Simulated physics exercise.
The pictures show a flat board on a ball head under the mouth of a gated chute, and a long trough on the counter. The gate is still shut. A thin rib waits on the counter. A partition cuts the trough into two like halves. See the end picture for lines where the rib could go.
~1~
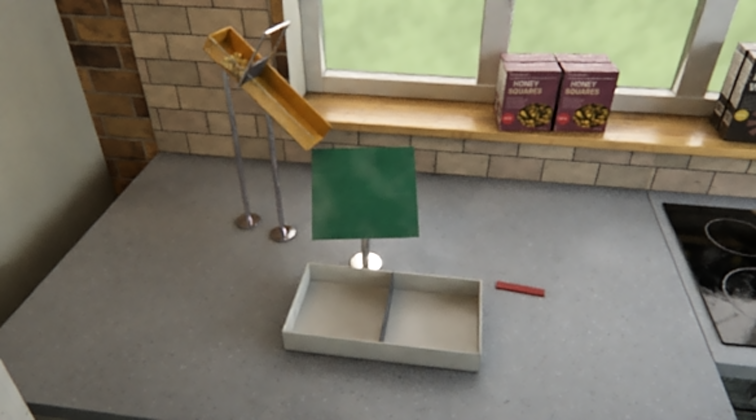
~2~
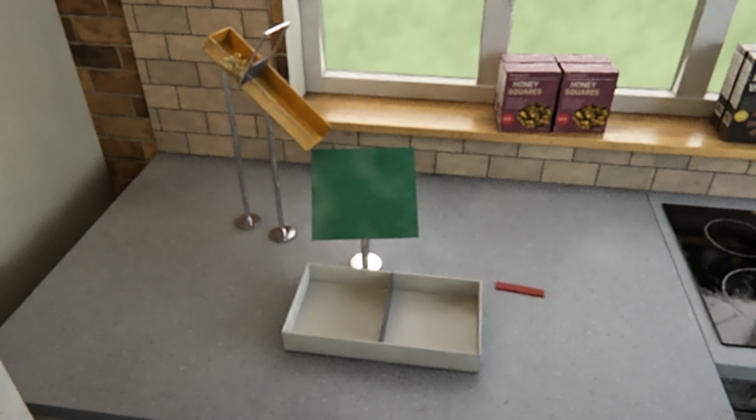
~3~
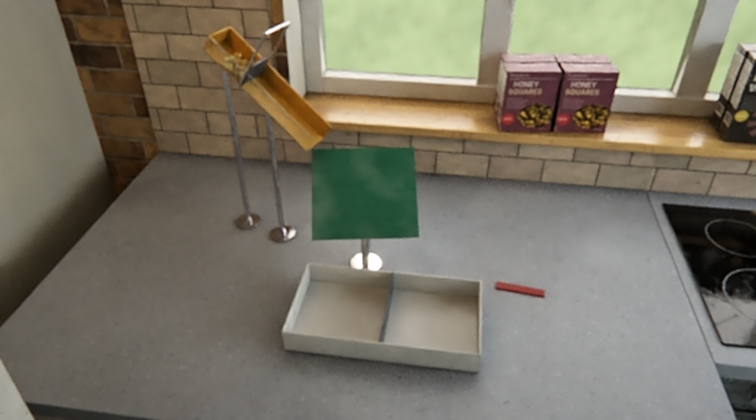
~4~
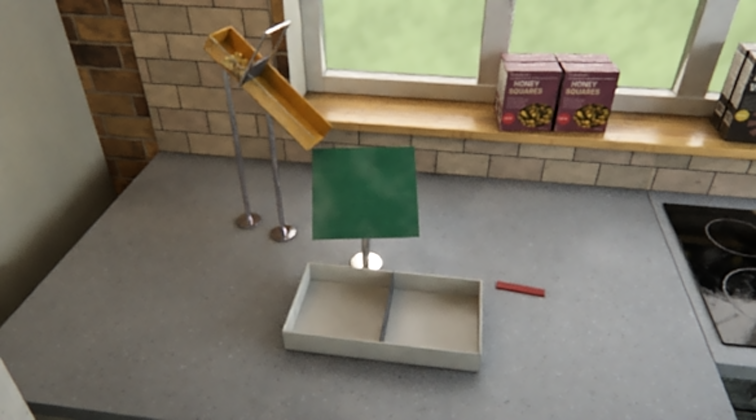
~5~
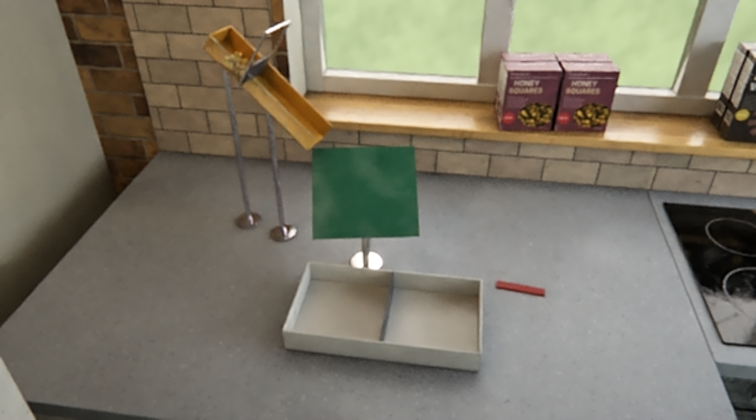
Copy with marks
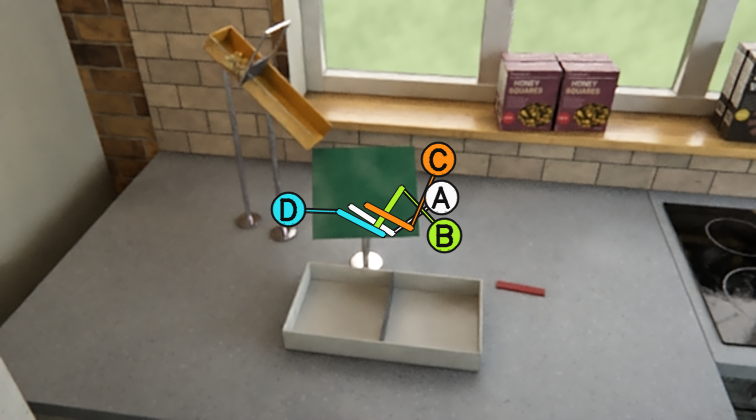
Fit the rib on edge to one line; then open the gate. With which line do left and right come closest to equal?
Line C.
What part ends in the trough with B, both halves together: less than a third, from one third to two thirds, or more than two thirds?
More than two thirds.
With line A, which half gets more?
More lands on the right.
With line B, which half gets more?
The left half.
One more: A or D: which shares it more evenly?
That would be A.
On the marked copy, line A from (351, 206) to (392, 233); line B from (401, 188) to (375, 227); line C from (366, 205) to (410, 228); line D from (339, 211) to (383, 234).
Choosing A, of what is caught, about a quarter in the left half, most in the right.
Choosing B, of what is caught, nearly all in the left half, a small part in the right.
Choosing C, of what is caught, about half in the left half, about half in the right.
Choosing D, of what is caught, none in the left half, all in the right.
